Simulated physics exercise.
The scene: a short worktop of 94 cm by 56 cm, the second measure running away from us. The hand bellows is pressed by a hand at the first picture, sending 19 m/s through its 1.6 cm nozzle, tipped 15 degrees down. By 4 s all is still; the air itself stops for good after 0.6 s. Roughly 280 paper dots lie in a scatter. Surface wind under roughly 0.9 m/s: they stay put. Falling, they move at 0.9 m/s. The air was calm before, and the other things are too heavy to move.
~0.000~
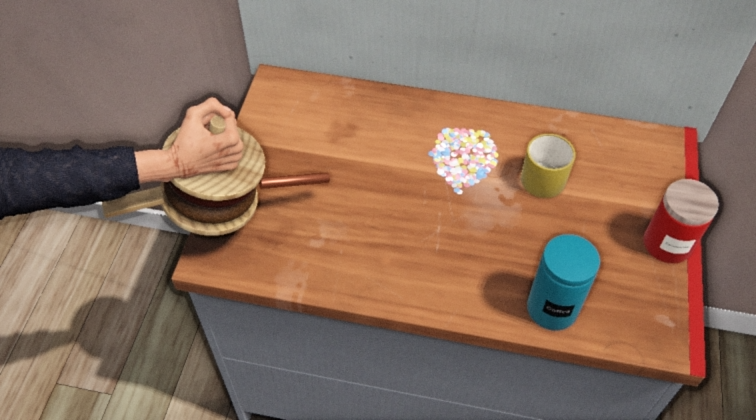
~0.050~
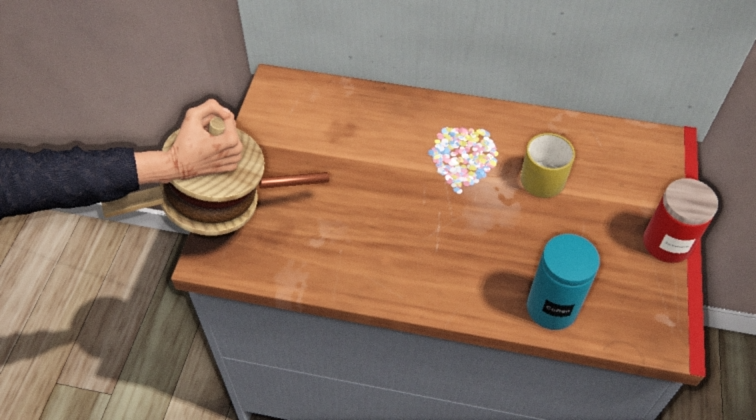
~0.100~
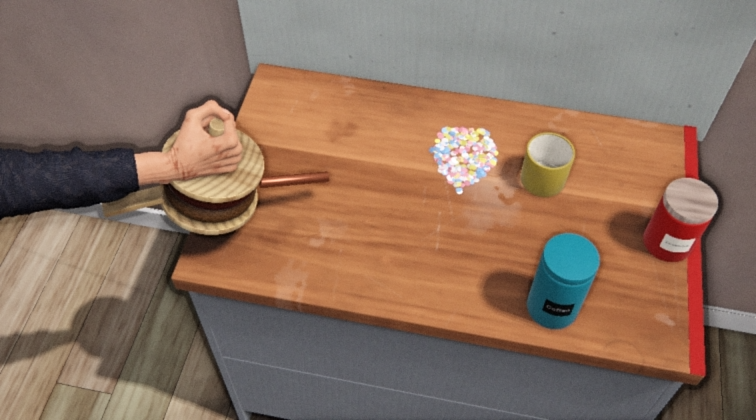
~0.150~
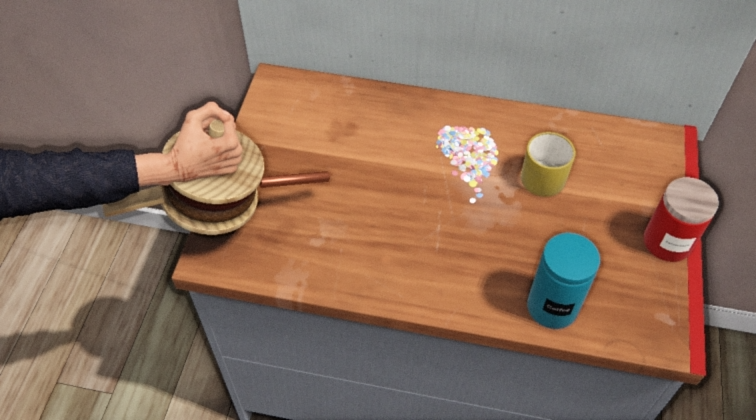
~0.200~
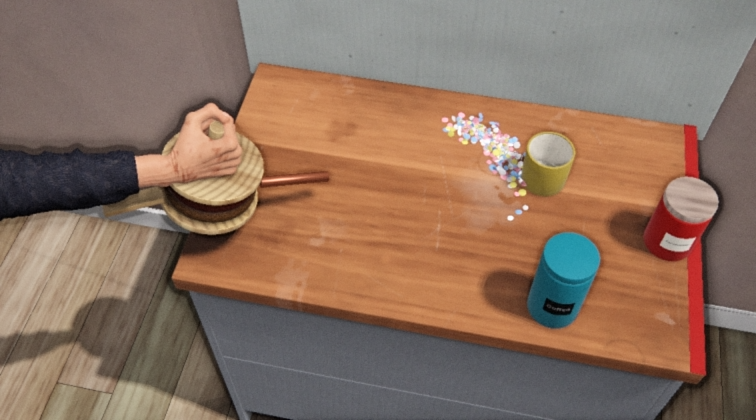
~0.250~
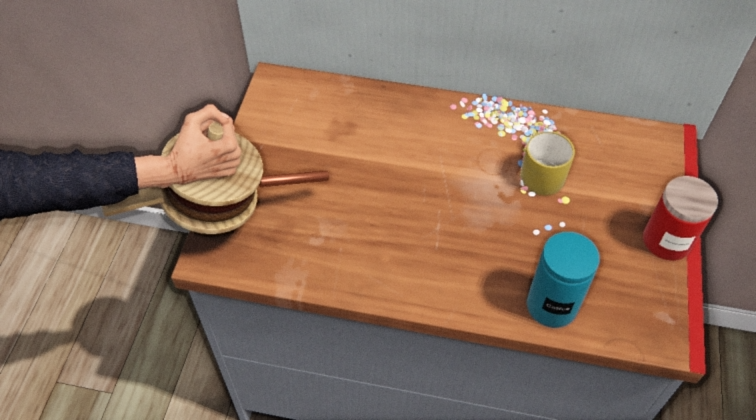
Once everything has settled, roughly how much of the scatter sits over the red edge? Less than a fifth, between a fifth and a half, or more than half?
Of the scatter, more than half sits there.
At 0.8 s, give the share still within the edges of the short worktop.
Roughly 5 per cent.
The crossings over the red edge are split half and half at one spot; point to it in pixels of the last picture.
The halfway point of the crossings is around (696, 140) in the last picture.
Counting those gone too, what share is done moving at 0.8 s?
It comes to some 40 per cent.
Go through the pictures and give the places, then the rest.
In the first picture, the middle of the paper dots is near (465, 157), none has stirred yet and the mouth of the hand bellows is at (328, 178).
In the second picture, the middle of the paper dots is near (465, 156), none has stirred yet and the red edge is centred on (700, 239).
In the third picture, the middle of the paper dots is near (465, 155), none has stirred yet, the top of a mug is at (551, 151) and the top of a jar is at (572, 256).
In the fourth picture, the middle of the paper dots is near (472, 155), the farthest in sight from the hand bellows is at (488, 133) and about 20 % have left their places.
In the fifth picture, the middle of the paper dots is near (496, 141), the farthest in sight from the hand bellows is at (526, 155) and about 80 % have left their places.
In the sixth picture, the middle of the paper dots is near (530, 126), the farthest in sight from the hand bellows is at (558, 133) and all have left their places.
After 0.8 s the count stands so, 94 % are over the red edge.
After 1.3 s the count stands so, 95 % are over the red edge.
After 2.2 s the count stands so, 95 % are over the red edge.
After 4.0 s, at the end, 95 % are over the red edge.
